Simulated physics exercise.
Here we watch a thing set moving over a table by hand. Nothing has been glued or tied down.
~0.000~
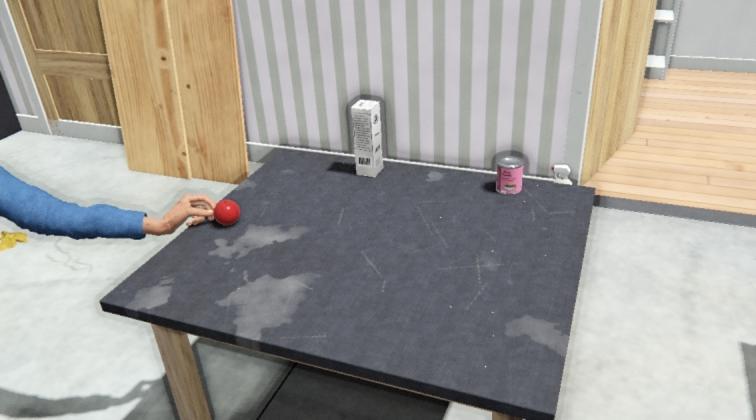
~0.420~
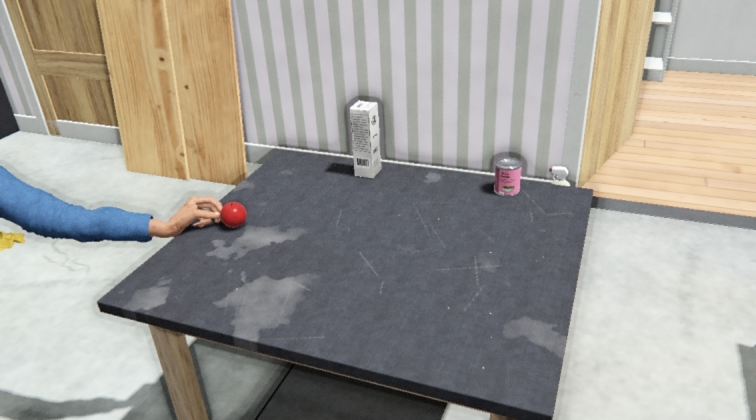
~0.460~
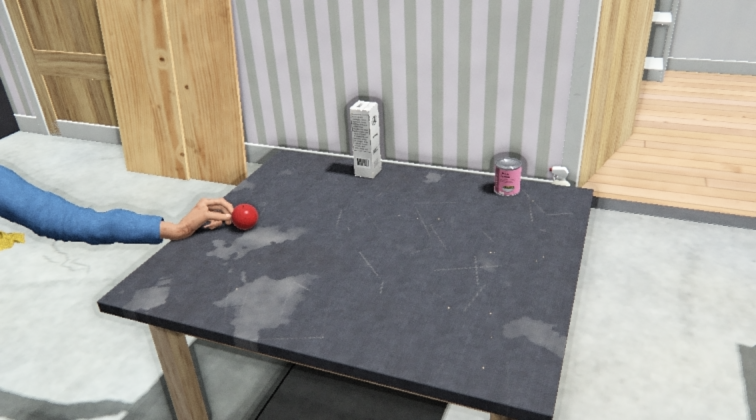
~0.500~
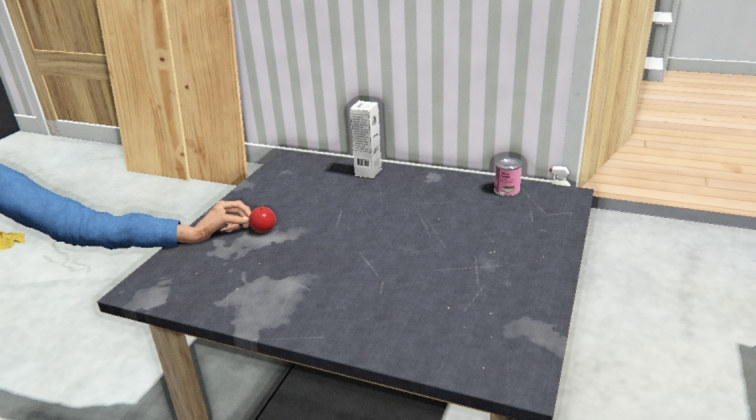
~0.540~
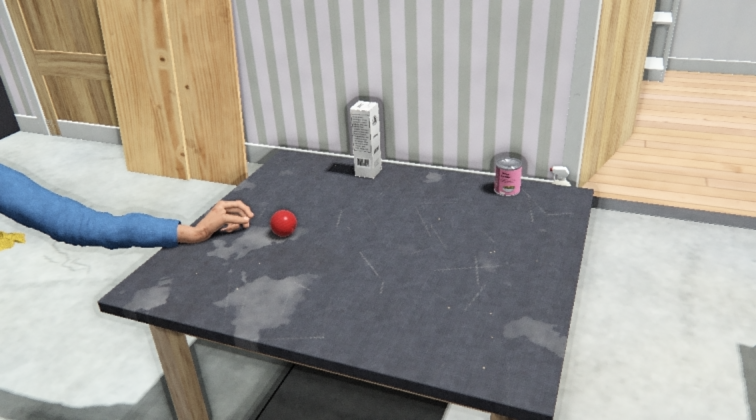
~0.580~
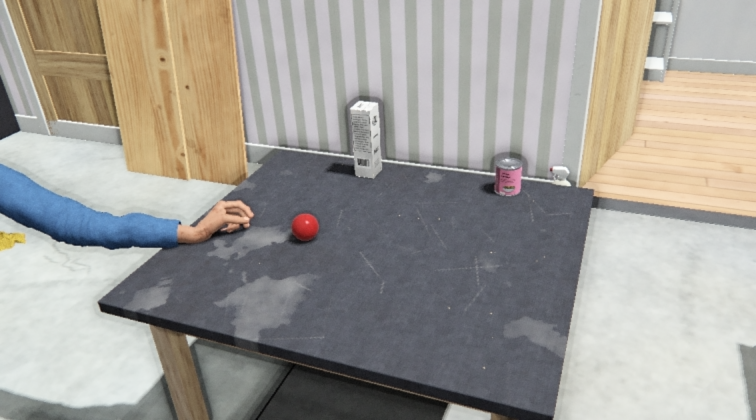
In a room with a striped wall and wooden boards behind, a dark, scuffed table is seen from above at an angle by a still camera. A tall pale carton and a pink can stand at its back edge, while a blue-sleeved arm reaches in from the left to a round red object. The hand pushes it rightward and halts, and the object moves on alone, slightly nearer the viewer.
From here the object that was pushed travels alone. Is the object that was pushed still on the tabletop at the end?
No, seems to me it makes it past the edge.
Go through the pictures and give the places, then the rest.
In the first picture, under the hand; red apple (227, 212).
In the second picture, under the hand; red apple (233, 215).
In the third picture, under the hand; red apple (245, 217).
In the fourth picture, red apple (262, 220).
In the fifth picture, red apple (284, 223) shifted about its own width.
In the sixth picture, red apple (305, 227) shifted well along.
After 0.78 s, red apple shifted well along near (413, 246).
After 1.08 s, red apple now off the table.
After 1.38 s, things are still on the move.
In the end (1.6 s), off the table, red apple.
